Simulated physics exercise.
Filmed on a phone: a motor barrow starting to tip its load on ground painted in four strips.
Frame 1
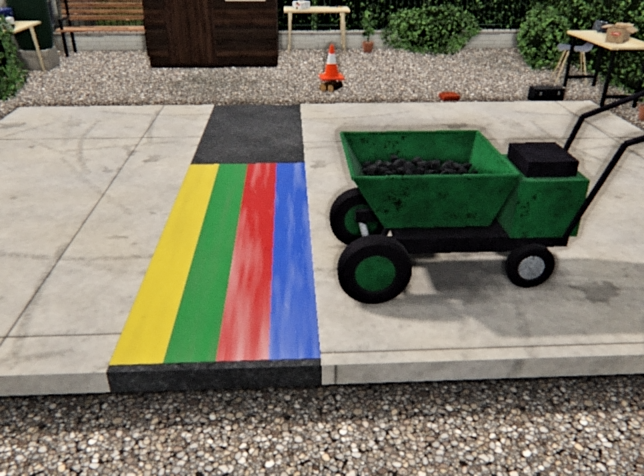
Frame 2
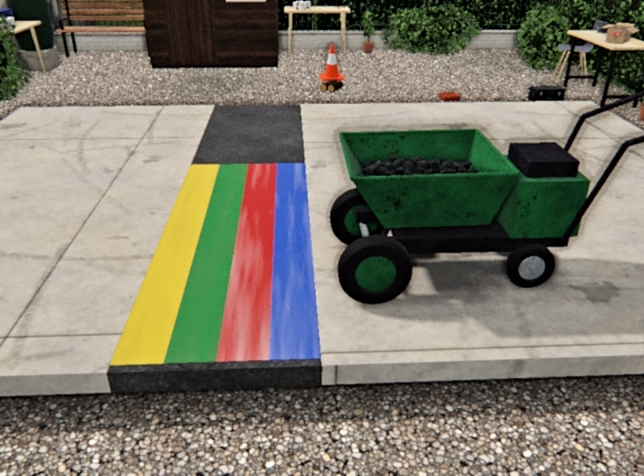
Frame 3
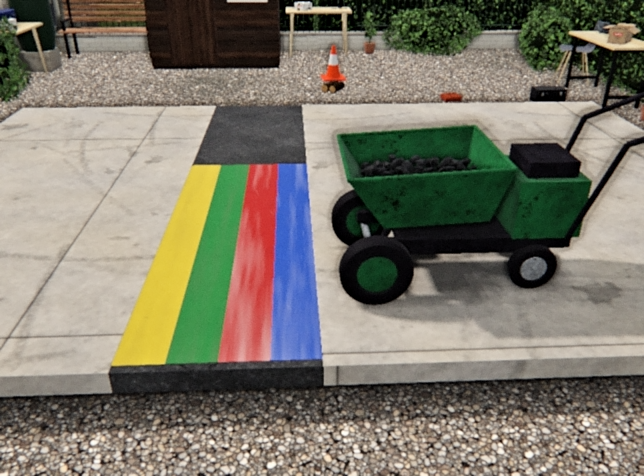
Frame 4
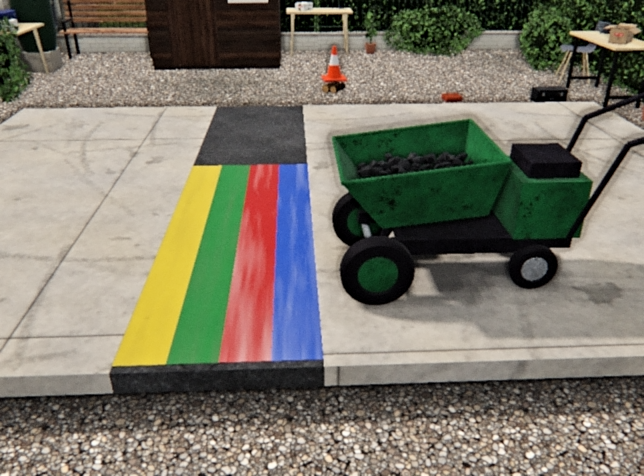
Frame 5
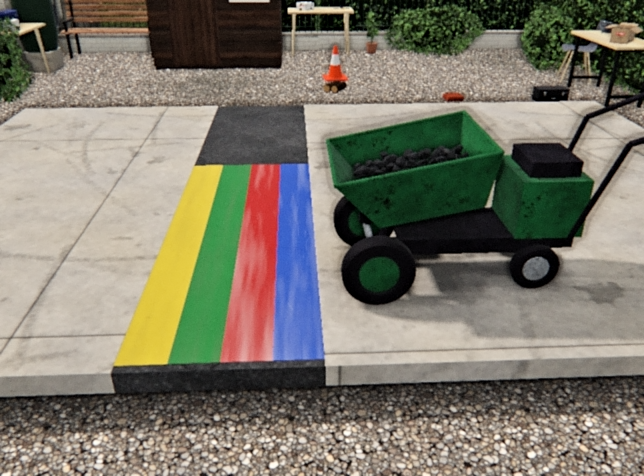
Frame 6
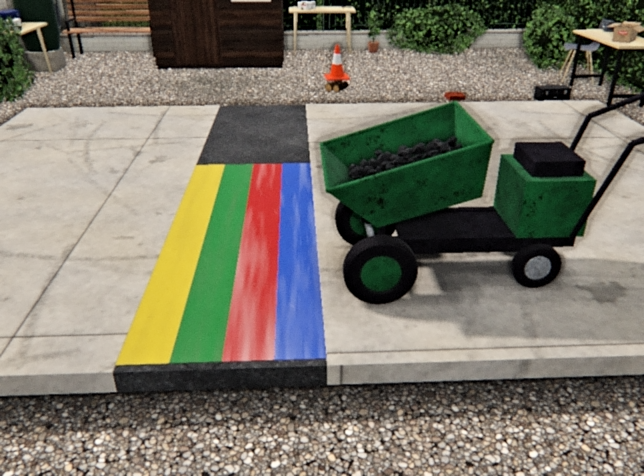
On a paved slab beside four painted strips, a green barrow's skip of dark lumps tilts leftward.
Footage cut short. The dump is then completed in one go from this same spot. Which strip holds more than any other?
The red strip.
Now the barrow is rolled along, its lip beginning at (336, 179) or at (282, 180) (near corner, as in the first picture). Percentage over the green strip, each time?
Roughly 30 per cent, then roughly 40 per cent.
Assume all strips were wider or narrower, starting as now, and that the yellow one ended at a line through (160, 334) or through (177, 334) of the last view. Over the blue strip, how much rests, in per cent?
Shares in turn: 10 %; 0 %.
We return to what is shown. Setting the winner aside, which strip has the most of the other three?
Rank 2: Green.
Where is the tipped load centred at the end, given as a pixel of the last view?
Somewhere close to (247, 269) in the last picture.
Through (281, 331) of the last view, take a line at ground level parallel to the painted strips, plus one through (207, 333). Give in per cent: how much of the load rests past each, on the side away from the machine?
Roughly 80 per cent, then roughly 20 per cent.
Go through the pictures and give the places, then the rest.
The first picture shows lip of the skip (354, 179), level; top of the load (415, 179), lumps of coal; blue strip (294, 326); red strip (245, 328); green strip (197, 329); yellow strip (147, 331).
The second picture shows lip of the skip (352, 179), level; top of the load (414, 178).
The third picture shows lip of the skip (349, 181), tipped barely; top of the load (432, 177).
The fourth picture shows lip of the skip (343, 184), tipped a little; top of the load (439, 170).
The fifth picture shows lip of the skip (336, 187), tipped a little; top of the load (446, 167).
The sixth picture shows lip of the skip (328, 191), tipped clearly; top of the load (440, 160); blue strip (300, 326); red strip (251, 328); green strip (203, 329); yellow strip (153, 331).
Just after the last frame, skip tipped steeply; every one in the skip.
A moment on, skip tipped right over; almost all in the skip; just a few over the red strip.
Further on, skip tipped right over; roughly a third in the skip; just a few over the blue strip; roughly a third over the red strip; roughly a quarter over the green strip; just a few over the yellow strip; just a few off the paint.
When it is over, skip tipped right over; about a tenth in the skip; about a tenth over the blue strip; roughly half over the red strip; roughly a quarter over the green strip; about a tenth over the yellow strip; just a few off the paint.
